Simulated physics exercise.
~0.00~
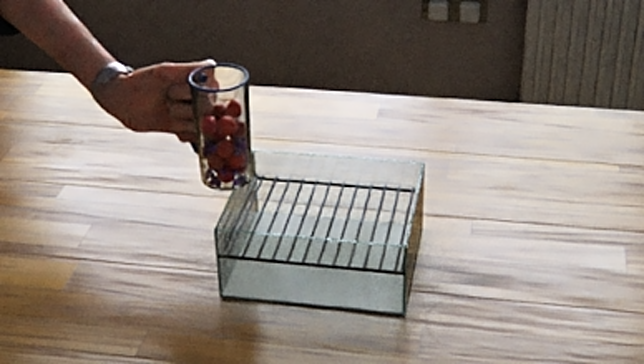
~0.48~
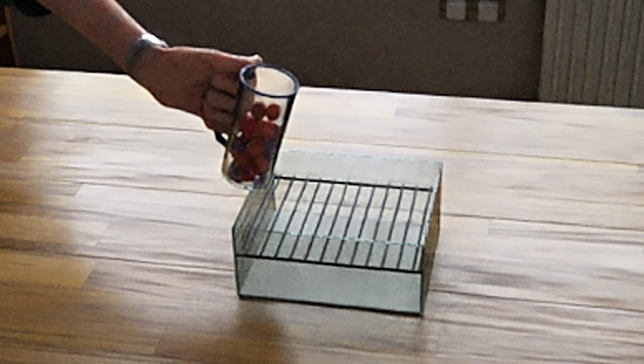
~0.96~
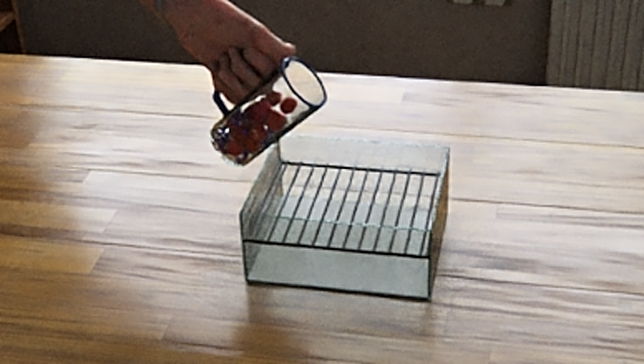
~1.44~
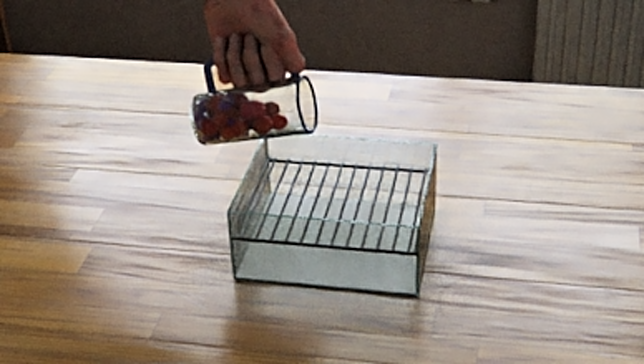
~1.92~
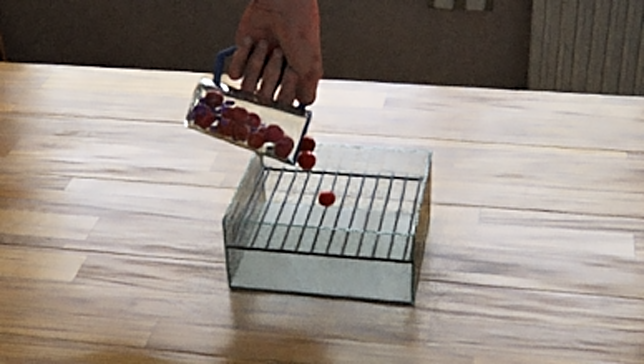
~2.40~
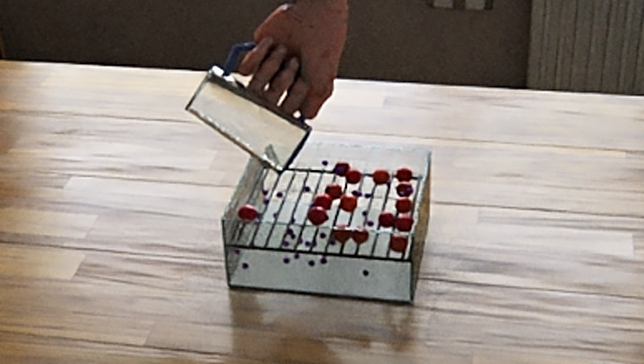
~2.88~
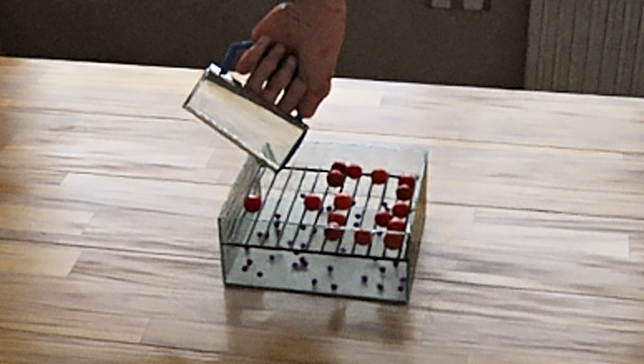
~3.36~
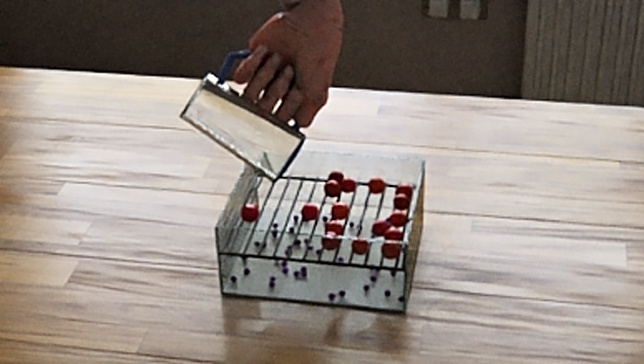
Red and purple bits tumbled from a clear cup as a hand tipped it over a wire rack across an open glass box. The red ones stayed on the wires, while nearly all the small purple ones dropped through into the box below.
